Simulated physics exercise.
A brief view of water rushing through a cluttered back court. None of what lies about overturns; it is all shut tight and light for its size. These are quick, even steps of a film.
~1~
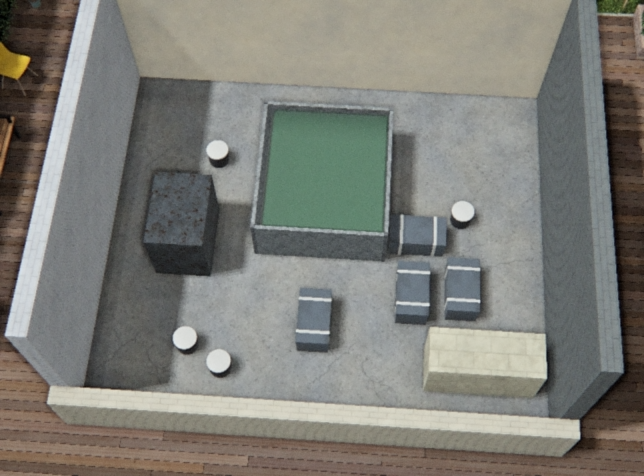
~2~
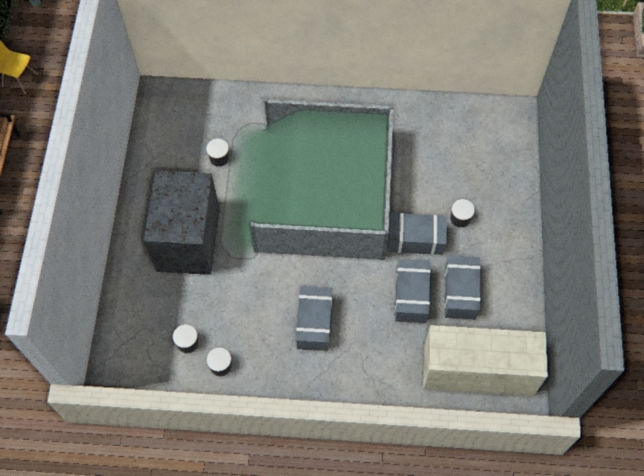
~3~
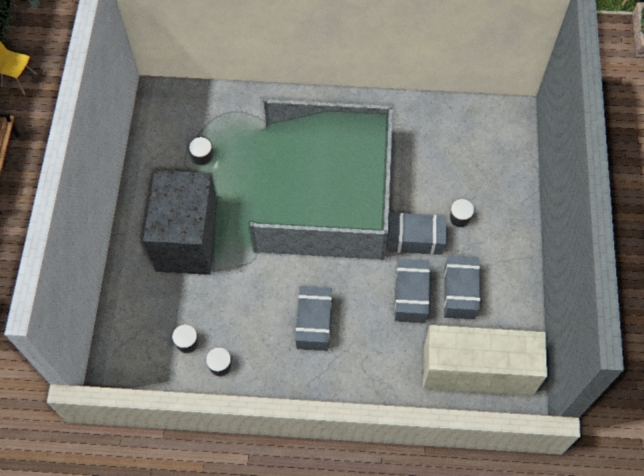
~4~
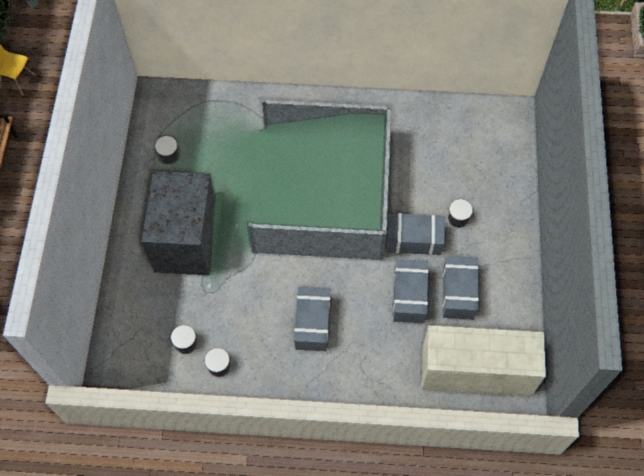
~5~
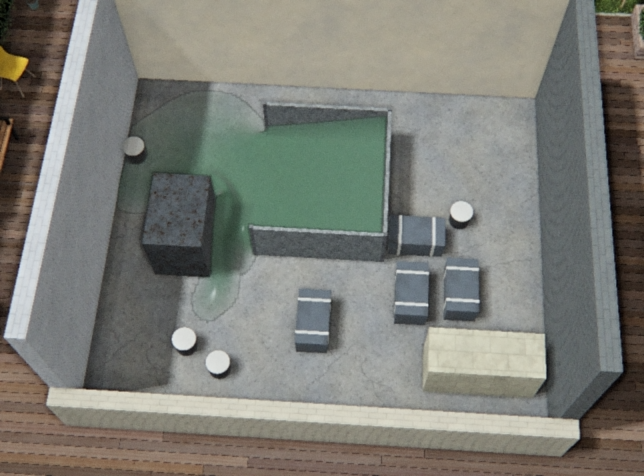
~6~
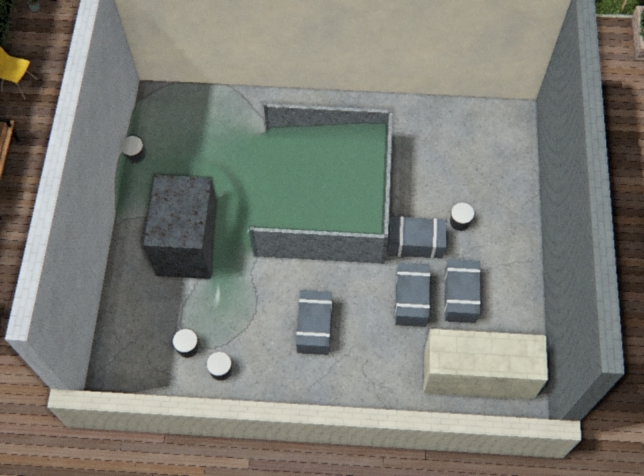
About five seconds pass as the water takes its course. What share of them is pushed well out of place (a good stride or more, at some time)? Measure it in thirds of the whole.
The share is one to two thirds of the whole.
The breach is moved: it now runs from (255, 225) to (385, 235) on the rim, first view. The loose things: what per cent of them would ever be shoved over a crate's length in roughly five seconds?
90 percent, give or take.
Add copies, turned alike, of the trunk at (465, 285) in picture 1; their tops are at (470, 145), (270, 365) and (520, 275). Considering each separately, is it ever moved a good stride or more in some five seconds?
In sequence: Pushed clear, pushed clear, doesn't go far.
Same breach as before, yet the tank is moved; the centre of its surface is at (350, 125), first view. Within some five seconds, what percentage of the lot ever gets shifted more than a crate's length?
Roughly 50 percent of them.
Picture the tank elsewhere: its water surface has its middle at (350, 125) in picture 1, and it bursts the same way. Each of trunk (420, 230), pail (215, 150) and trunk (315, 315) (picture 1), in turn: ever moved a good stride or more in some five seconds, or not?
One after the other: Less than that, yes, pushed that far.
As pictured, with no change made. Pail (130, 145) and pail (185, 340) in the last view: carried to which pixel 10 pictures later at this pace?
Around (148, 72) and (122, 386).
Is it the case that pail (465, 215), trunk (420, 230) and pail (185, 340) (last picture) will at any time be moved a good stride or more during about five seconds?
Sequence check gives below that mark, next below that mark, finally past that mark.
A moment on, 1 of 8 are well off their spots; 1 afloat.
Next, 3 of 8 are well off their spots; 3 afloat.
Later, 3 of 8 are well off their spots; 3 afloat.
In the end, 4 of 8 are well off their spots, and 4 have been at some point; 3 afloat.
